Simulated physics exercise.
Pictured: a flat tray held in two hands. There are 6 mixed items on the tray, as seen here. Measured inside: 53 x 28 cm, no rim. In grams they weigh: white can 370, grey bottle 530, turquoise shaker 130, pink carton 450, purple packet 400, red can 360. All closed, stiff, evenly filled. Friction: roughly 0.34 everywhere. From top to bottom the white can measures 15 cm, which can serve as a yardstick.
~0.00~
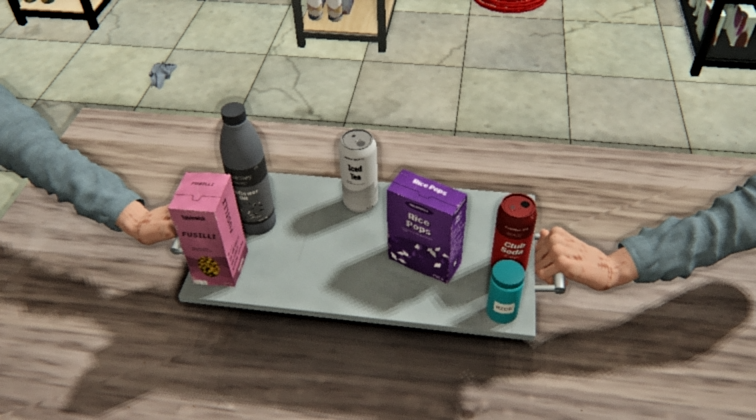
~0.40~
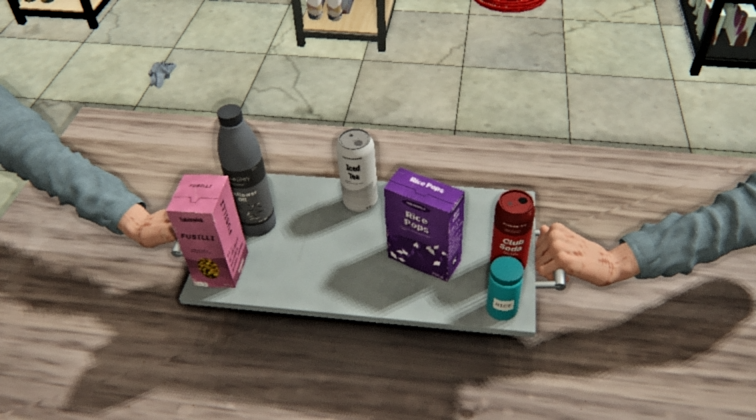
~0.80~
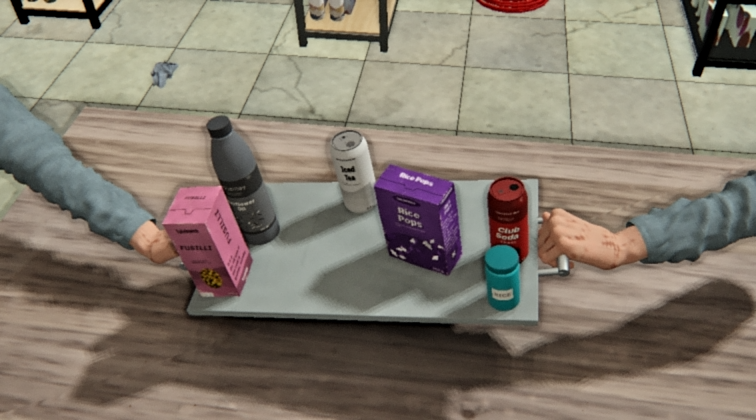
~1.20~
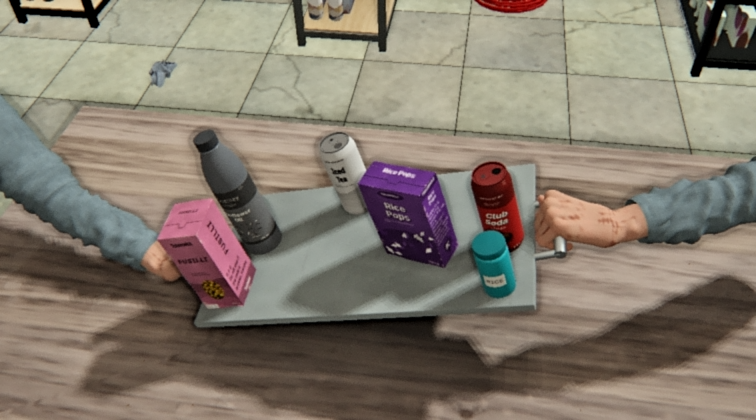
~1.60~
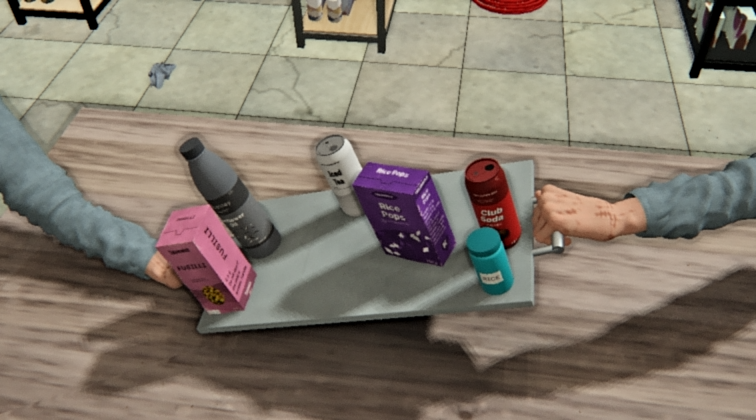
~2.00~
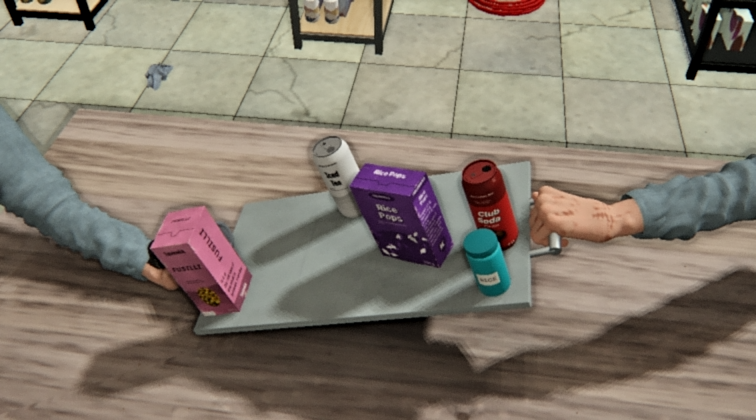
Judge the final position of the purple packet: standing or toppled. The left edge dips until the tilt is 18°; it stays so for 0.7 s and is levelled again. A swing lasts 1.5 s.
Standing.
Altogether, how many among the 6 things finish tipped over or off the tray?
1.
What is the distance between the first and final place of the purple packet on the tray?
Displacement: Approx. 0 cm.
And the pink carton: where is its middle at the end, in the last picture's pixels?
Near (202, 232).
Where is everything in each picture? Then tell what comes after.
Tray level; purple packet (426, 228); white can (359, 172), in the first frame.
Tray tilted 1°, left edge down; turquoise shaker (504, 289); pink carton (210, 233), in the second frame.
Tray tilted 8°, left edge down; red can (509, 224); white can (355, 173), in the third frame.
Tray tilted 15°, left edge down; grey bottle (236, 193); turquoise shaker (494, 265), in the fourth frame.
Tray tilted 18°, left edge down; grey bottle (230, 198) rocked 5° off its seat; pink carton (209, 262), in the fifth frame.
Tray tilted 18°, left edge down; purple packet (403, 216); white can (343, 178), in the sixth frame.
By 3.00 s, tray tilted 10°, left edge down.
By 3.40 s, tray tilted 3°, left edge down.
When it is over (4.3 s), off the tray and tipped over, grey bottle; the other 5 within 5 cm of the start. In the last view, purple packet near (422, 230).
